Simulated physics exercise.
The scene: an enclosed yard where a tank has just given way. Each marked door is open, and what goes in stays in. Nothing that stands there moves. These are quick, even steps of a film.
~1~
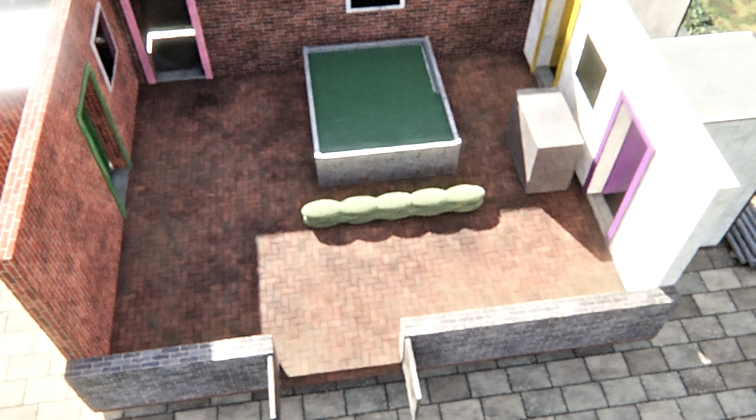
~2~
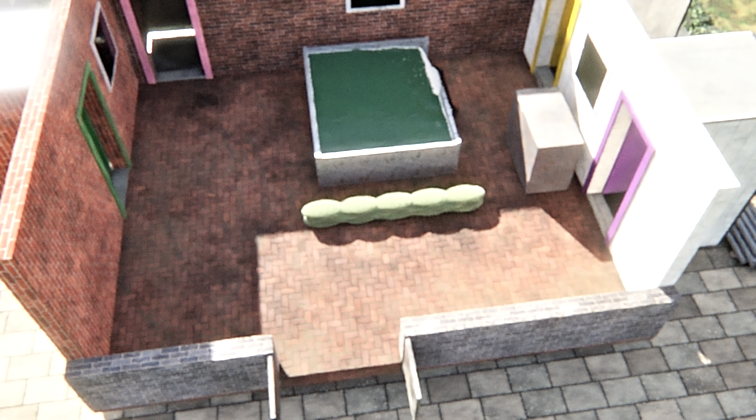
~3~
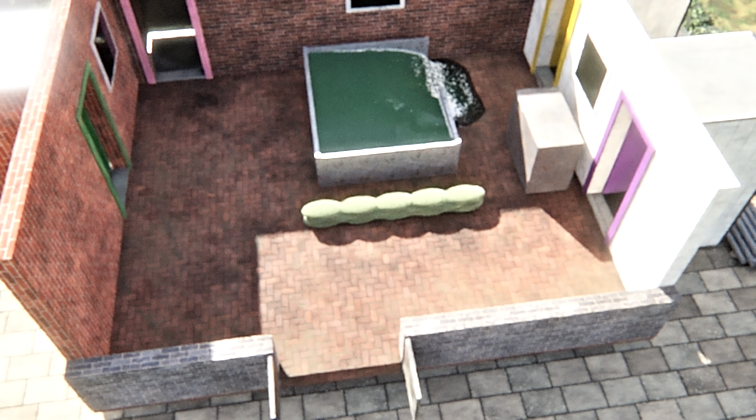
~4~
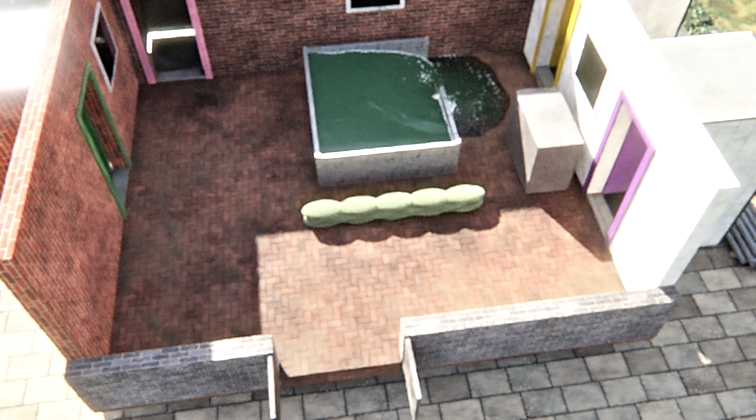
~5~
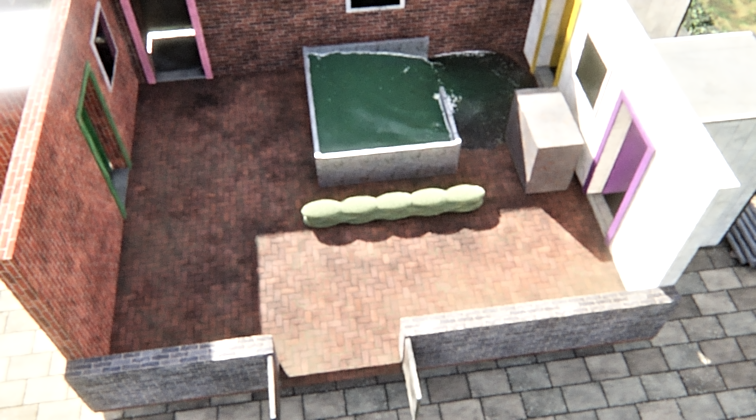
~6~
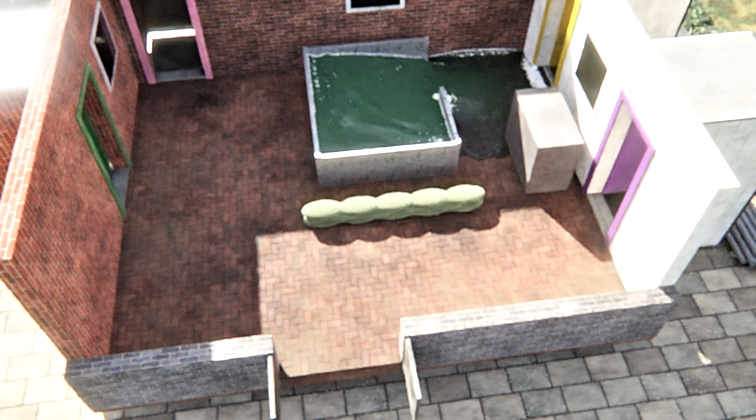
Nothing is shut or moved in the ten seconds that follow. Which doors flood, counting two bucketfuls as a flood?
In the end: The green door holds within the limit; the purple door floods; the pink door holds within the limit; the yellow door floods.
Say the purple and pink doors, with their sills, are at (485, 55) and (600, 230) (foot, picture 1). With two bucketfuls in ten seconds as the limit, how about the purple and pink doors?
The purple one is over; the pink one passes that mark.
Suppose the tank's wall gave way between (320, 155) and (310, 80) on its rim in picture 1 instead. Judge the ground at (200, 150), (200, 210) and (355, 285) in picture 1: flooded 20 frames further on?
One after the other: Under water, awash, free of water.
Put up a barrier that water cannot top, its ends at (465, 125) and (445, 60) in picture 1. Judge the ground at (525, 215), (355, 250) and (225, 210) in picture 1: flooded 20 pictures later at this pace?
As listed: Awash, no water, clear.
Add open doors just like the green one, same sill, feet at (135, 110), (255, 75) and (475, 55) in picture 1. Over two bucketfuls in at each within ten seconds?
One after the other: Lets less in, takes less, goes over.
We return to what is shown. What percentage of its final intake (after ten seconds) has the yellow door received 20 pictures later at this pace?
About 70 per cent.
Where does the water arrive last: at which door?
That is the green one.
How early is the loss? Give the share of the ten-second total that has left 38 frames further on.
Near 85 in a hundred.
A moment on, water covers 10 % of the floor; the green door not reached, the purple door not reached, the pink door not reached, the yellow door over two buckets in.
Next, water covers 15 % of the floor; the green door not reached, the purple door wet at the sill, nothing in, the pink door not reached, the yellow door far over two buckets in.
Then, water covers 25 % of the floor; the green door not reached, the purple door under two buckets in, the pink door not reached, the yellow door far over two buckets in.
Later, water covers 60 % of the floor; the green door not reached, the purple door over two buckets in, the pink door wet at the sill, nothing in, the yellow door far over two buckets in.
In the end, water covers 90 % of the floor; the green door wet at the sill, nothing in, the purple door over two buckets in, the pink door under two buckets in, the yellow door far over two buckets in.
